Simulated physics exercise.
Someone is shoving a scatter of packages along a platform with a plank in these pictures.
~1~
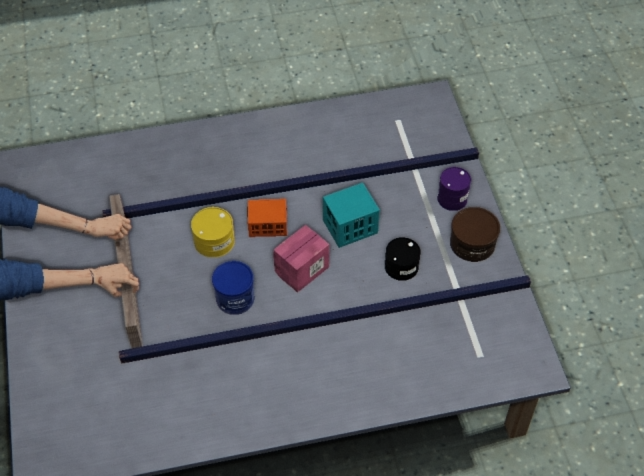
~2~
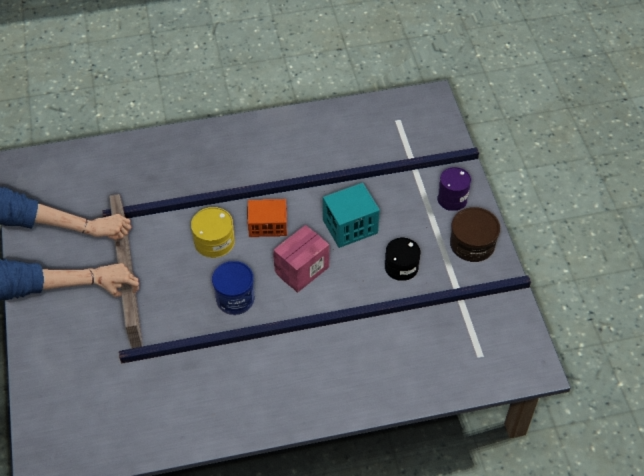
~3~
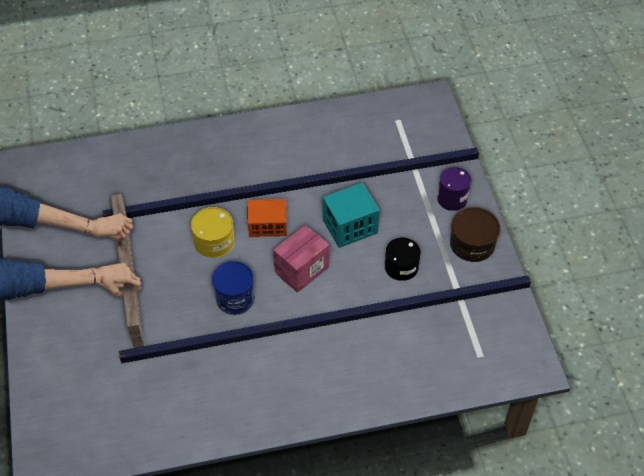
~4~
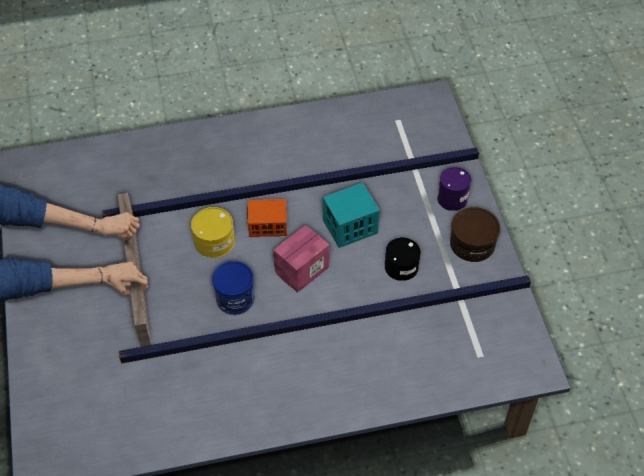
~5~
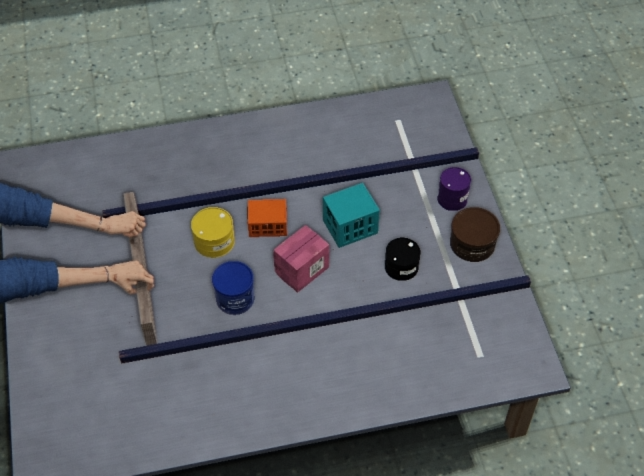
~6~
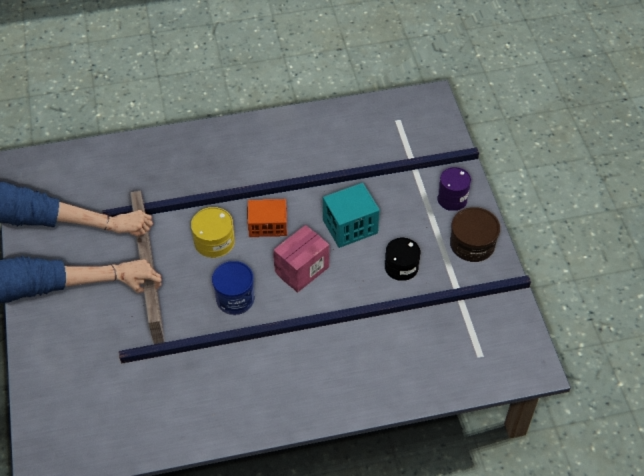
We see two hands holding a plank at the left of a tabletop scattered with colourful canisters and boxes between two dark rails; the hands slide the plank slightly to the right, while the objects remain still.
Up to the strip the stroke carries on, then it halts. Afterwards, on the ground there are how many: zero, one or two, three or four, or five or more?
So the tally of ones that come down is one, perhaps two, really.
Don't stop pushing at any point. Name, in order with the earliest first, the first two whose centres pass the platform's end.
The purple canister comes first and the brown pail second.
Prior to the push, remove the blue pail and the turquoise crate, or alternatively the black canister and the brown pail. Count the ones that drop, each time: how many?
The counts: 1 and 1.
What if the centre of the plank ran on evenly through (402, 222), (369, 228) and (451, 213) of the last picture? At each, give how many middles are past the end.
Over the end: 0, 0, 4.
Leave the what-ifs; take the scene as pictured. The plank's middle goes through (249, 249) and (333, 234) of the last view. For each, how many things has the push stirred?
In order, the tallies are 4 and 5.
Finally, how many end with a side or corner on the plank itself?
It is in contact with 3.
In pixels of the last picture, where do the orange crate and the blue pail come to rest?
In order, first (434, 175), then (470, 256).
Soon after, none off yet; brown pail at rest near (474, 235); purple canister at rest near (454, 189); black canister at rest near (402, 259).
In the end, the number that fall off is one or two; gone, purple canister and brown pail.
